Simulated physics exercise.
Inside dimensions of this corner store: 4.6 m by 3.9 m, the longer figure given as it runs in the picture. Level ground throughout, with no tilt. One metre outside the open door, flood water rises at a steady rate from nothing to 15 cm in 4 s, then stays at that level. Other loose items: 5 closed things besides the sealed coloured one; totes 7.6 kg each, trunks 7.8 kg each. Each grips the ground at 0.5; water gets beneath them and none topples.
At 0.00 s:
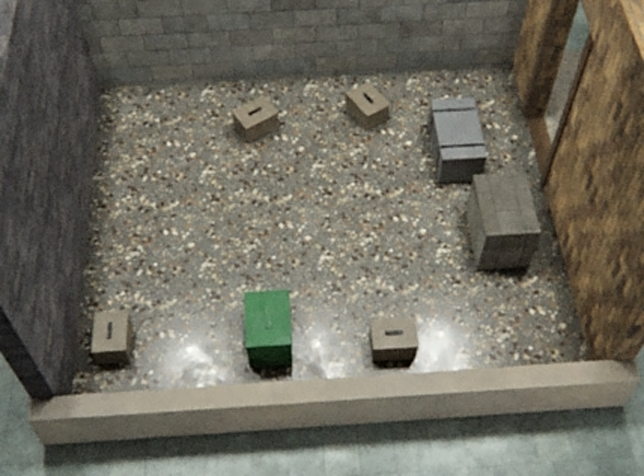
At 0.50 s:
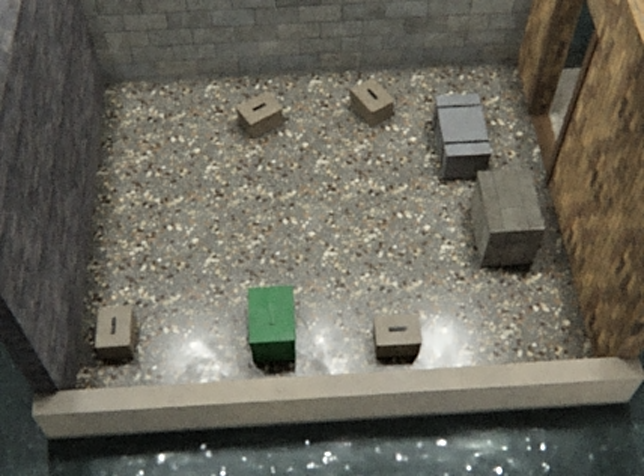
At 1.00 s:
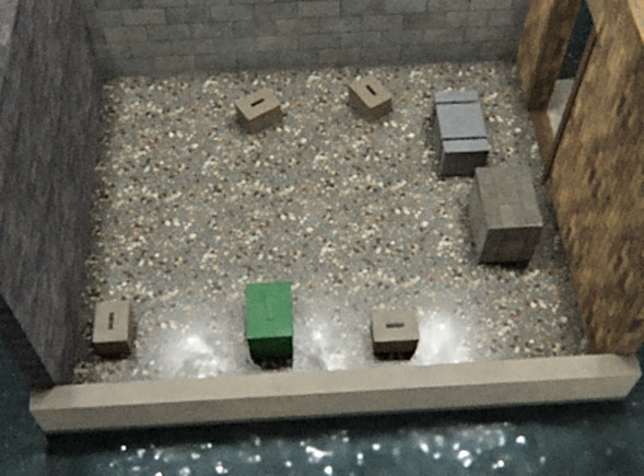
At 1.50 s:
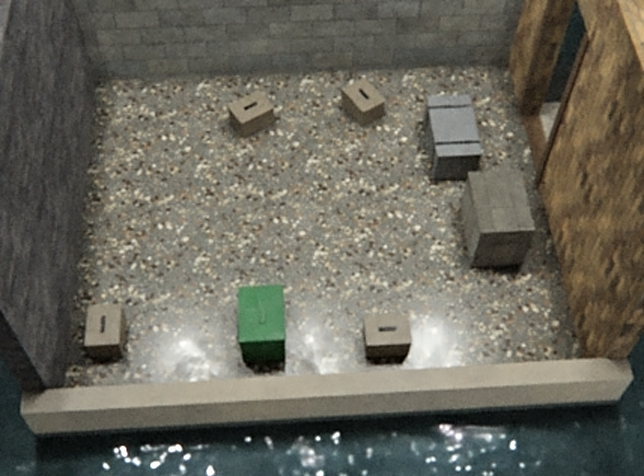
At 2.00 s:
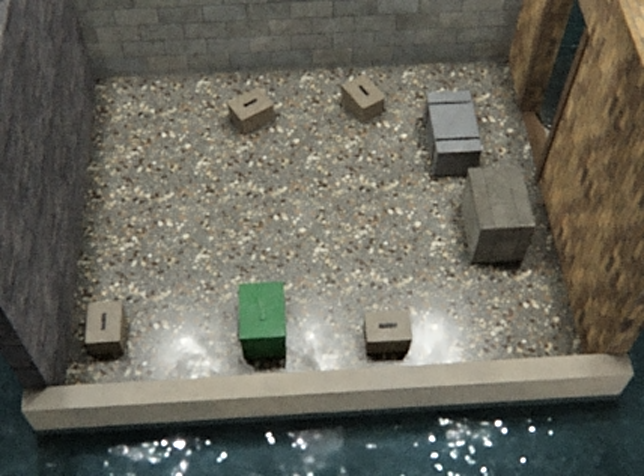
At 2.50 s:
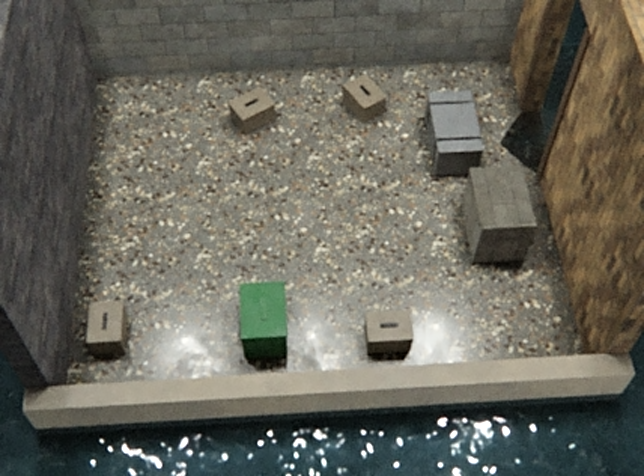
A walled corner room with a speckled pebble floor is seen from high above, with grey block walls at the back and left and a brown wall with a doorway on the right. A green chest stands near the front between two small tan boxes, two more sit at the back, and grey trunks line the right. Dark, glinting water spreads outside the low front ledge, then darkens the doorway and its threshold, while the contents stay put and the view shifts slightly.
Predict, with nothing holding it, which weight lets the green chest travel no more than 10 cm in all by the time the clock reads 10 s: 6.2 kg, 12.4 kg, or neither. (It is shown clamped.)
My prediction: 6.2 kg.
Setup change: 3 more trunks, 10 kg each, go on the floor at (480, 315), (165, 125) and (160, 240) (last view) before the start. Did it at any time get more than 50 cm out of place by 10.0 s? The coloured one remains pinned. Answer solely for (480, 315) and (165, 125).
In that order: Under, under.
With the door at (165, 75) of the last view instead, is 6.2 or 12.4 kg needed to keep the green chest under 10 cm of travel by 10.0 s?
The answer is that neither mass suffices.
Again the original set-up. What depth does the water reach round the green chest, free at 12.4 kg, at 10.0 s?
About 2 cm.
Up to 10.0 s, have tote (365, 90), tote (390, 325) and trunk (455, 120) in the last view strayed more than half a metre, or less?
Results in sequence: Threshold not reached; threshold not reached; threshold exceeded.
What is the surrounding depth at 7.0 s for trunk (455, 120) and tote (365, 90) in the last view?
I'd estimate 2 cm for the first and 4 cm for the second.
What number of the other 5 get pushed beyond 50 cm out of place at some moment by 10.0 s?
Total: 1.
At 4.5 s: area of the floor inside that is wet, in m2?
Close to 3.5 m2, I'd say.
After 3.5 s the green chest would be 0 cm from its start with 6.2 kg and 0 cm from its start with 12.4 kg; 0 cm of water round it then.
After 4.5 s the green chest would be 0 cm from its start with 6.2 kg and 0 cm from its start with 12.4 kg; 0 cm of water round it then.
After 7.0 s the green chest would be 0 cm from its start with 6.2 kg and 0 cm from its start with 12.4 kg; 2 cm of water round it then.
After 10.0 s the green chest would be 0 cm from its start with 6.2 kg and 0 cm from its start with 12.4 kg; 2 cm of water round it then.
